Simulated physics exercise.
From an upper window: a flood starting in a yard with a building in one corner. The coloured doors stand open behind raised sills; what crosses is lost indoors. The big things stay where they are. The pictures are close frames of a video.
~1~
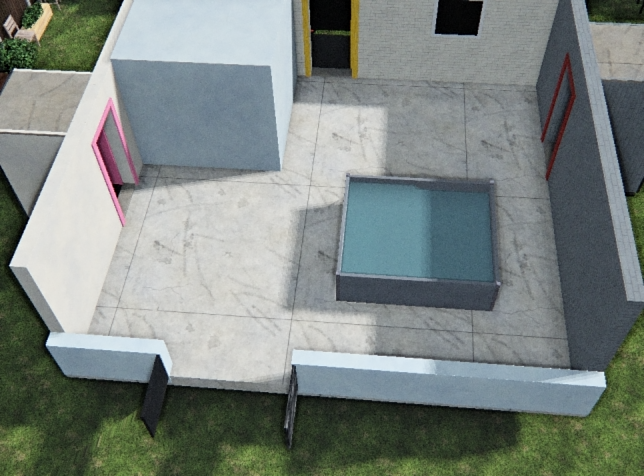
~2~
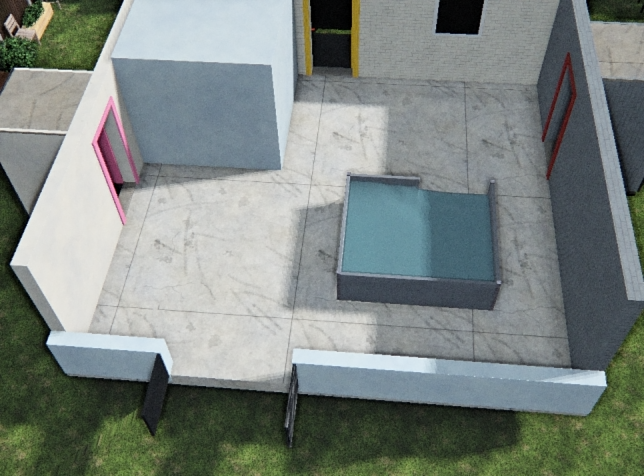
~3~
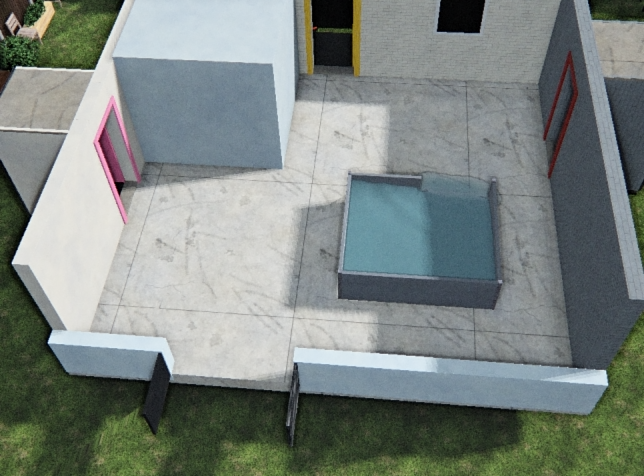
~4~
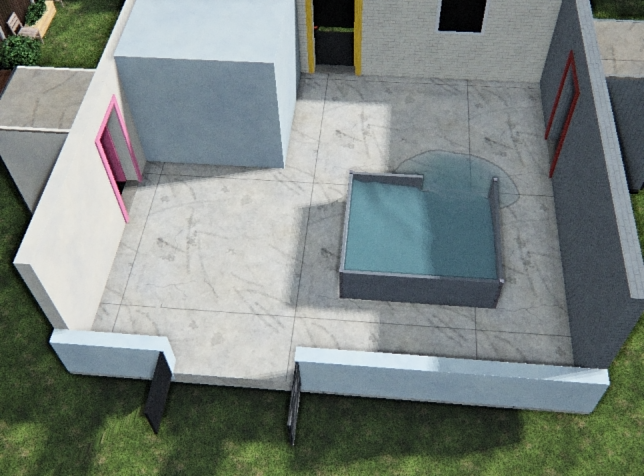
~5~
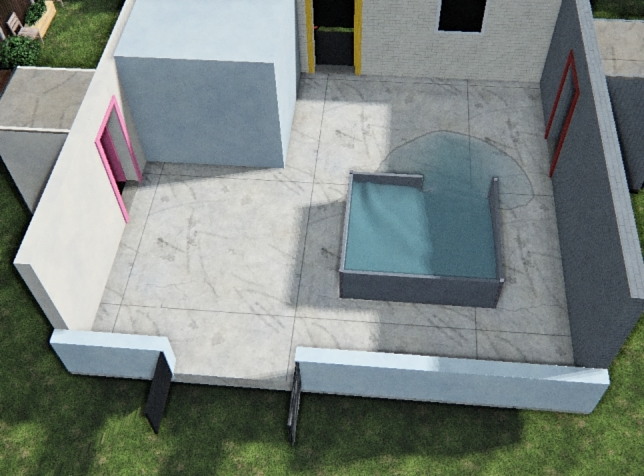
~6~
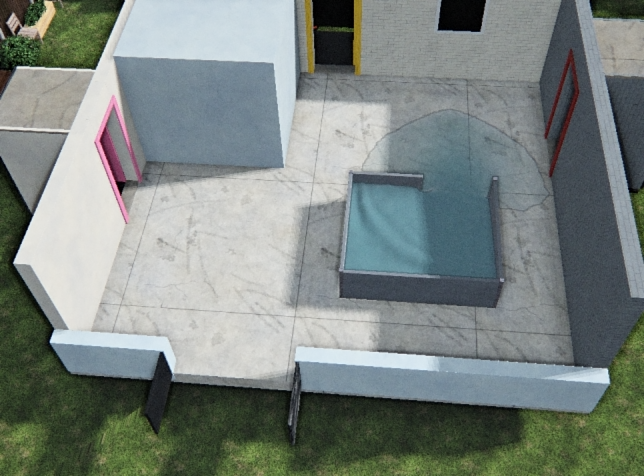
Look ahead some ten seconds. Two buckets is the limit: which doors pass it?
One by one: The pink door admits no more than that; the yellow door lets in a lot; the red door lets in a lot.
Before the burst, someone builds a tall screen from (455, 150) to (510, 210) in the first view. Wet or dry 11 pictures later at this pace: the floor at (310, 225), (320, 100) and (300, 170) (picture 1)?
One after the other: No water, under water, no water.
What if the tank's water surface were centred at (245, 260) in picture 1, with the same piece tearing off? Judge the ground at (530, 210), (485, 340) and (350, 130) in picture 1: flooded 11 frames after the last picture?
In turn: Clear, no water, awash.
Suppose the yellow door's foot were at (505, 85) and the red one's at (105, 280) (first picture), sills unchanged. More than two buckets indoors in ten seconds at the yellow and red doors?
In short: The yellow one is over; the red one takes less.
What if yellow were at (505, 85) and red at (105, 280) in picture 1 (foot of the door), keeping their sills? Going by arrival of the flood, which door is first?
I say the one in yellow.
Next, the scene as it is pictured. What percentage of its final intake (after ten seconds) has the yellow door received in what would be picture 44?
Near 45 in a hundred.
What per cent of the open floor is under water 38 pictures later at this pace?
Some 55 per cent.
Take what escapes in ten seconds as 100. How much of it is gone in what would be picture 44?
Some 45 per cent.
A moment on, water covers 30 % of the floor; the pink door not reached, the yellow door not reached, the red door wet at the sill, nothing in.
Next, water covers 30 % of the floor; the pink door not reached, the yellow door wet at the sill, nothing in, the red door over two buckets in.
Then, water covers 35 % of the floor; the pink door not reached, the yellow door over two buckets in, the red door far over two buckets in.
Later, water covers 55 % of the floor; the pink door not reached, the yellow door far over two buckets in, the red door far over two buckets in.
In the end, water covers 80 % of the floor; the pink door not reached, the yellow door far over two buckets in, the red door far over two buckets in.
